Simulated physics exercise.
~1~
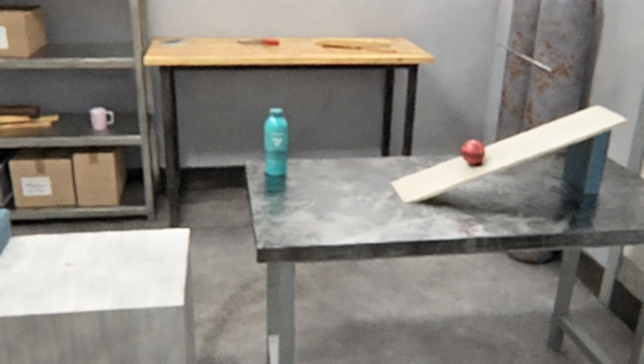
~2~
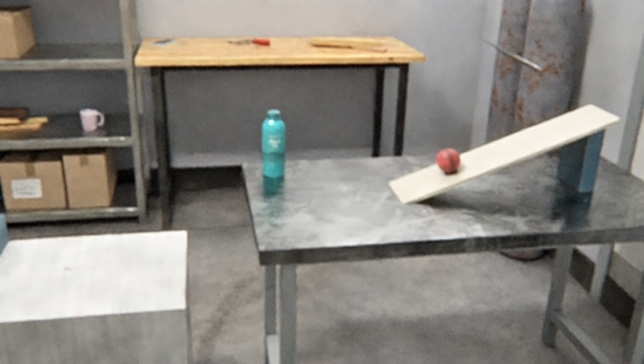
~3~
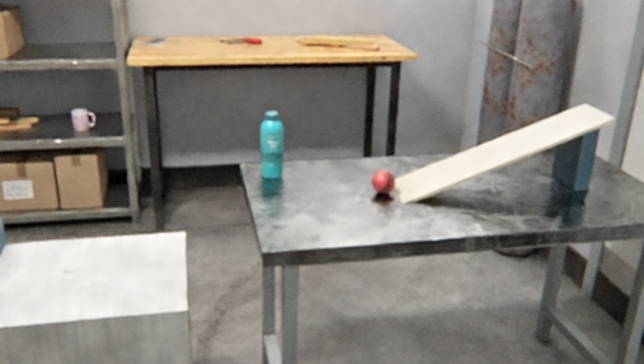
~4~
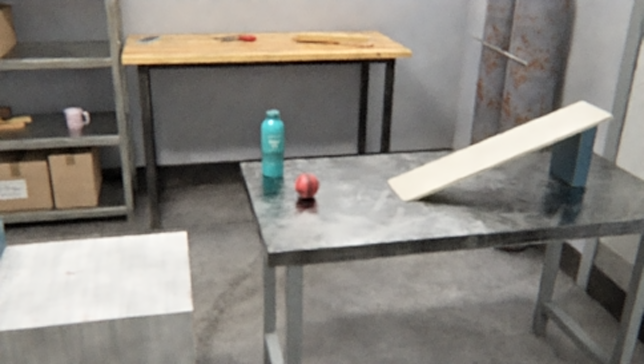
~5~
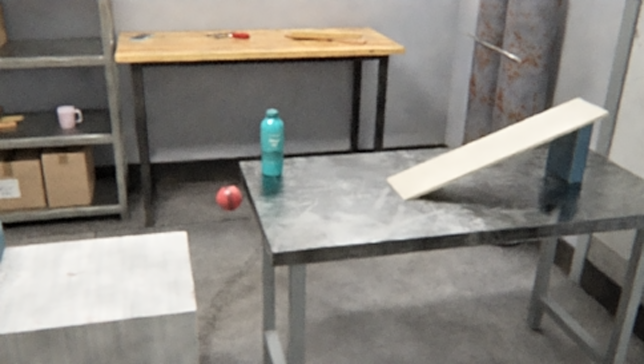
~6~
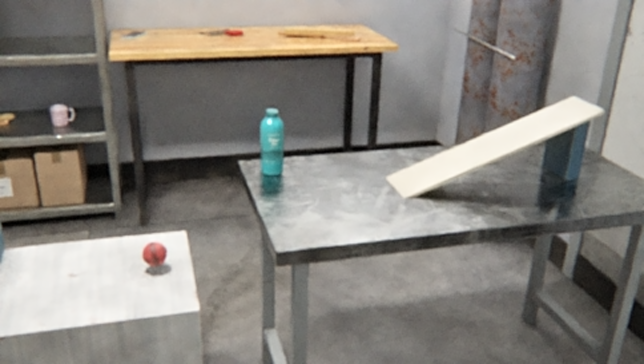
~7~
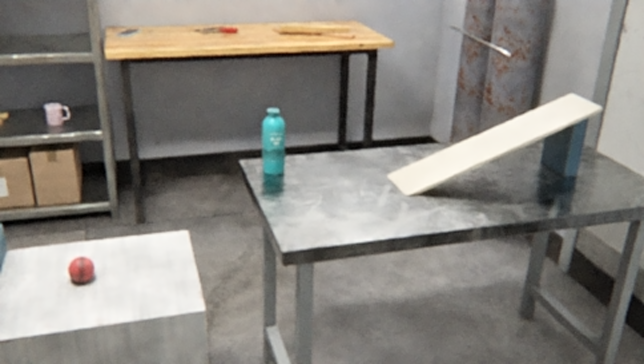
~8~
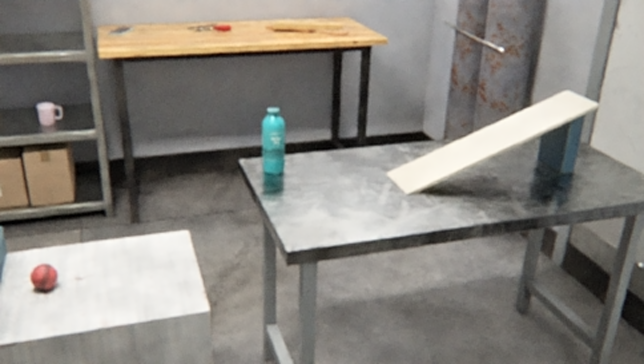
The video shows a red ball rolling down a pale ramp on a dark table, passing a turquoise bottle that stays standing, and leaving the left edge. It crosses the gap, lands on a lower white top, and continues left to near its far end.
